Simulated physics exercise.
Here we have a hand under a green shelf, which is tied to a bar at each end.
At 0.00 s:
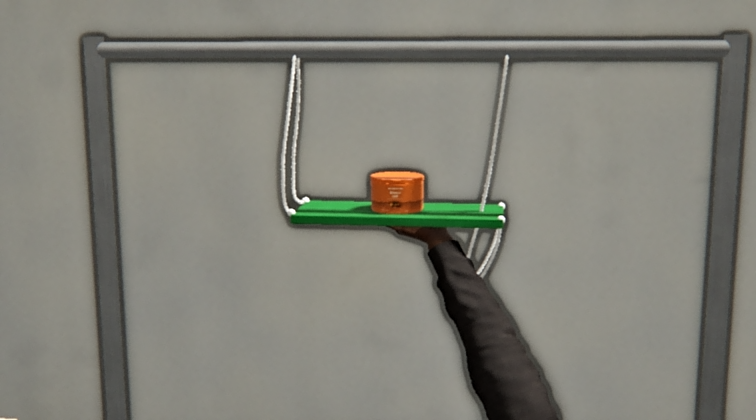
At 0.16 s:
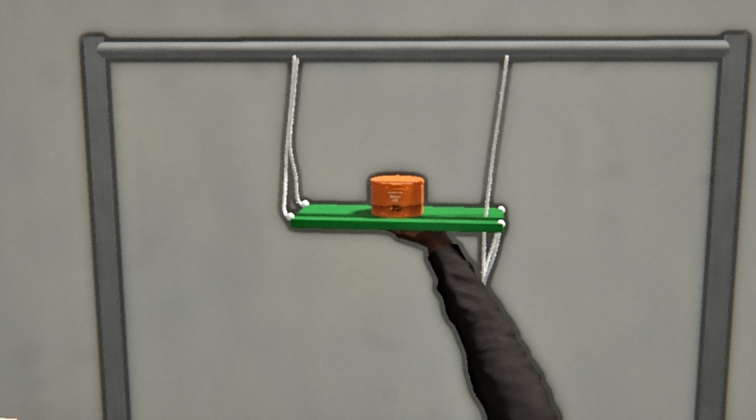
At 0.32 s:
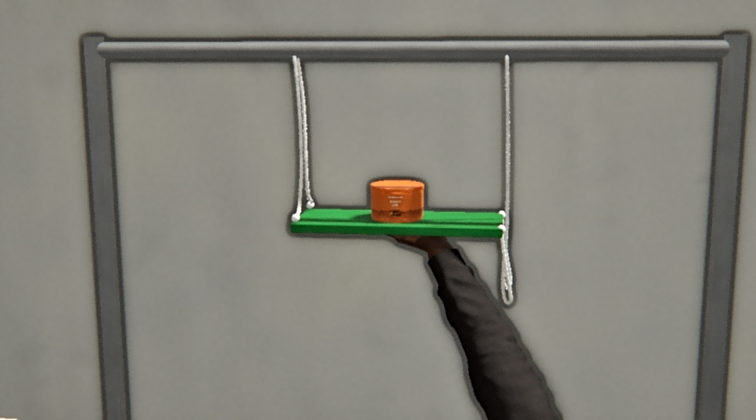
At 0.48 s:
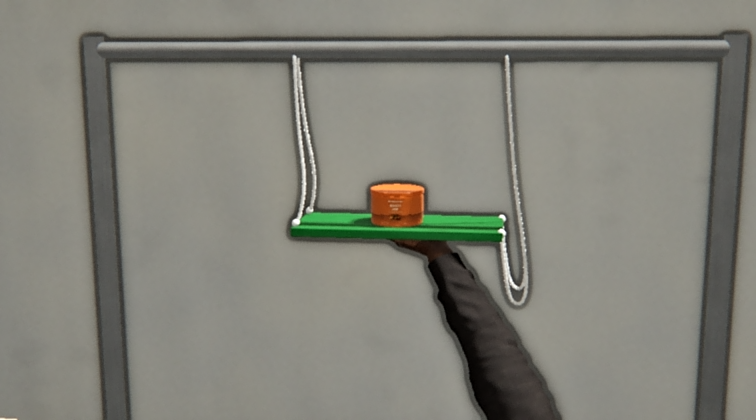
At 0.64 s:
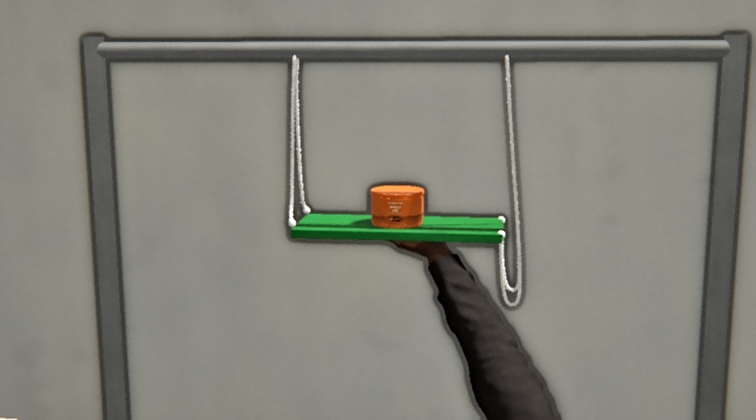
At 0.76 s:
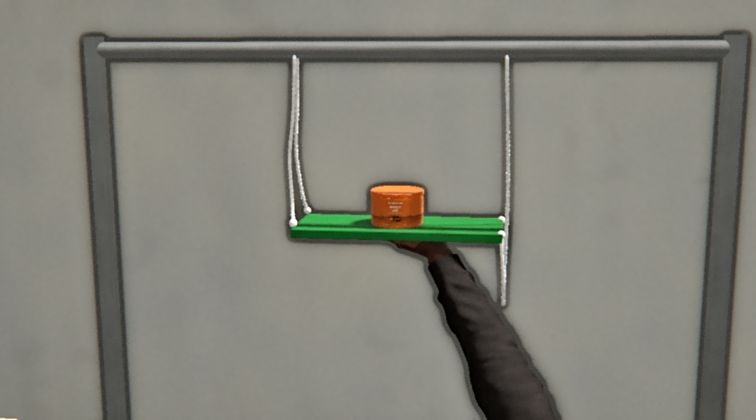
Green shelf with an orange tub on top lowering slightly on a hand from below, slack white cords swaying at the right.
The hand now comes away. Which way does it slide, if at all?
Outcome: The orange tub tumbles from the right end.
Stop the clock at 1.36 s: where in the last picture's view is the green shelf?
Close to (345, 282).
Around 1.36 s, board tipped 40° down to the right; tub falling.
Around 1.96 s, board tipped 48° down to the right; tub on the floor.
Finally, board tipped 45° down to the right; tub on the floor. The orange tub is shed rightwards.
